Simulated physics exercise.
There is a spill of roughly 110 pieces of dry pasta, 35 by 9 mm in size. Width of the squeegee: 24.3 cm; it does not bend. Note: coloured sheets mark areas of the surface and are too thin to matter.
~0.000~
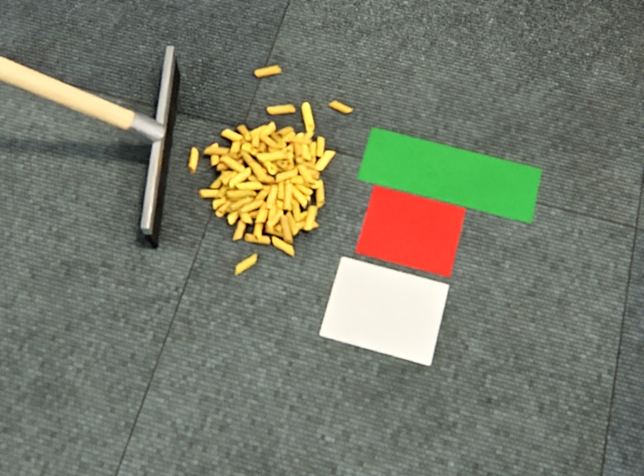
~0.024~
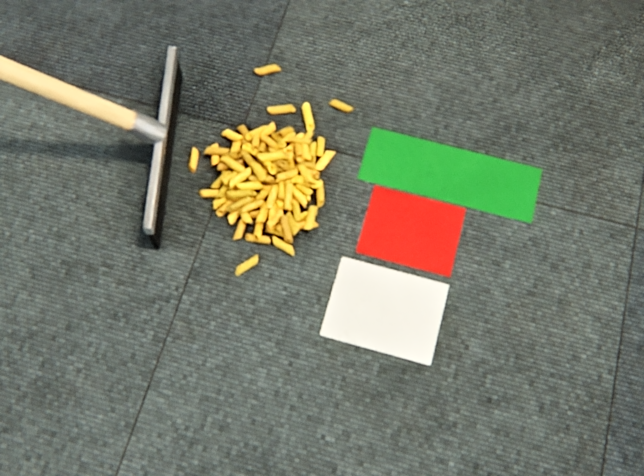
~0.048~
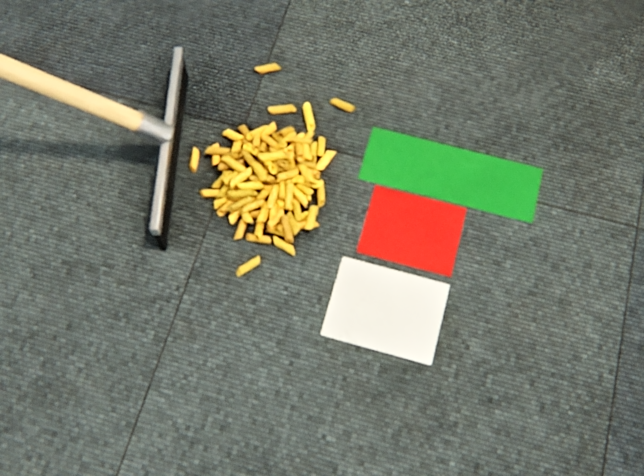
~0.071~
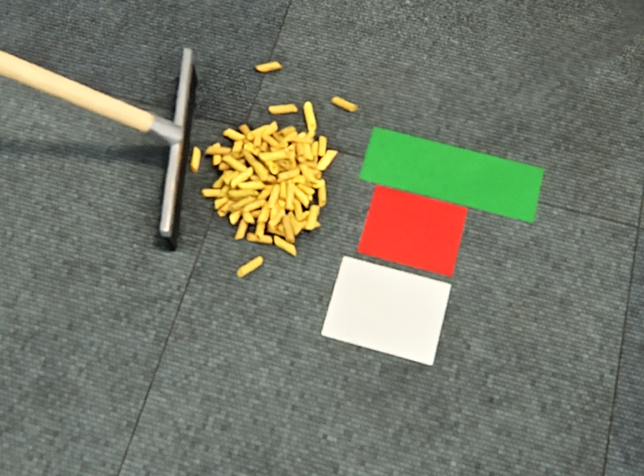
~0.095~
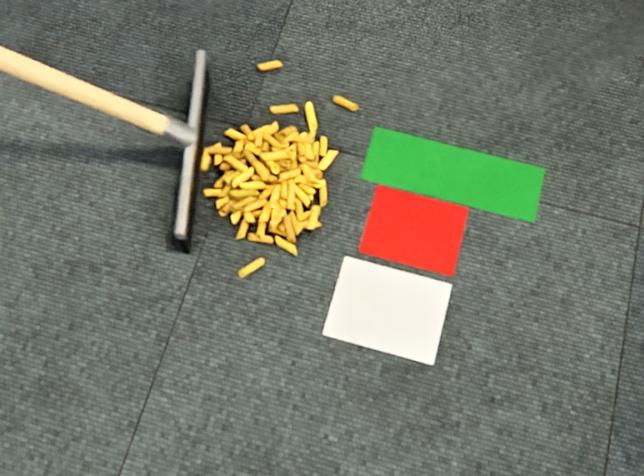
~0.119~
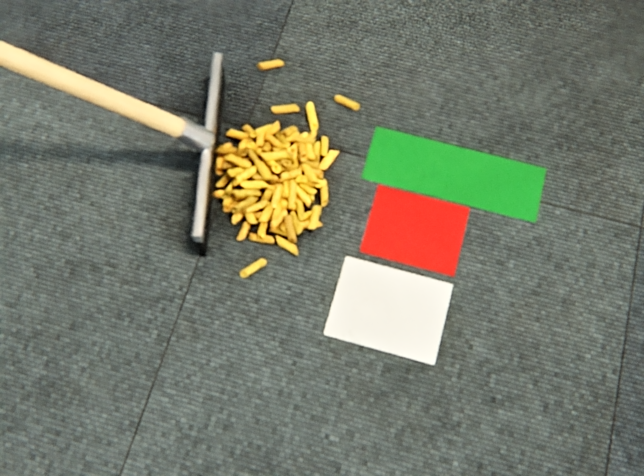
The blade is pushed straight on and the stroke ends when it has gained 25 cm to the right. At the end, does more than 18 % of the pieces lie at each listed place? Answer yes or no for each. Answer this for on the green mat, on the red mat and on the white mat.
Green mat: Yes. Red mat: Yes. White mat: No.
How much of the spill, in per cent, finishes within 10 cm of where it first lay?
I'd guess close to 0 per cent.
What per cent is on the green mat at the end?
About 30 percent.
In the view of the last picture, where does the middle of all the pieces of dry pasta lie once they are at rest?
I'd put it somewhere around (443, 190) in the last picture.
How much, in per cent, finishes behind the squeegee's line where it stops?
Estimated share: Near 0 %.
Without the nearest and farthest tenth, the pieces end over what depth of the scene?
That comes to roughly 22 cm.
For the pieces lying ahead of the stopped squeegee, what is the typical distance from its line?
I'd estimate near 8 centimetres.
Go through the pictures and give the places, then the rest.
The first frame shows squeegee from (147, 229) to (171, 54); moved 0.0 cm; 0 pieces shifted; middle of the spill at (259, 172); white mat at (385, 310); red mat at (411, 230); green mat at (450, 174).
The second frame shows squeegee from (149, 229) to (173, 55); moved 0.2 cm; 0 pieces shifted; middle of the spill at (260, 172).
The third frame shows squeegee from (156, 230) to (180, 55); moved 0.9 cm; 1 pieces shifted; middle of the spill at (260, 172).
The fourth frame shows squeegee from (166, 232) to (189, 57); moved 2.0 cm; 3 pieces shifted; middle of the spill at (261, 172).
The fifth frame shows squeegee from (181, 234) to (203, 59); moved 3.6 cm; 4 pieces shifted; middle of the spill at (262, 172).
The sixth frame shows squeegee from (198, 237) to (218, 61); moved 5.5 cm; 14 pieces shifted; middle of the spill at (264, 171); white mat at (389, 309); red mat at (415, 230); green mat at (454, 174). Its speed is about 0.79 m/s, heading 5 degrees away from the viewer.
Then, at 0.29 s, squeegee 19 cm from its start, spill 19 cm wide; red mat 5 %, green mat 5 %, off the mats 90 %.
Then, at 0.47 s, squeegee 25 cm from its start, spill 23 cm wide; white mat 5 %, red mat 30 %, green mat 35 %, off the mats 30 %.
Then, at 0.62 s, squeegee 25 cm from its start, spill 25 cm wide; white mat 10 %, red mat 25 %, green mat 30 %, off the mats 35 %.
In the end, at 2.6 s, white mat 10 %, red mat 25 %, green mat 30 %, off the mats 35 %.
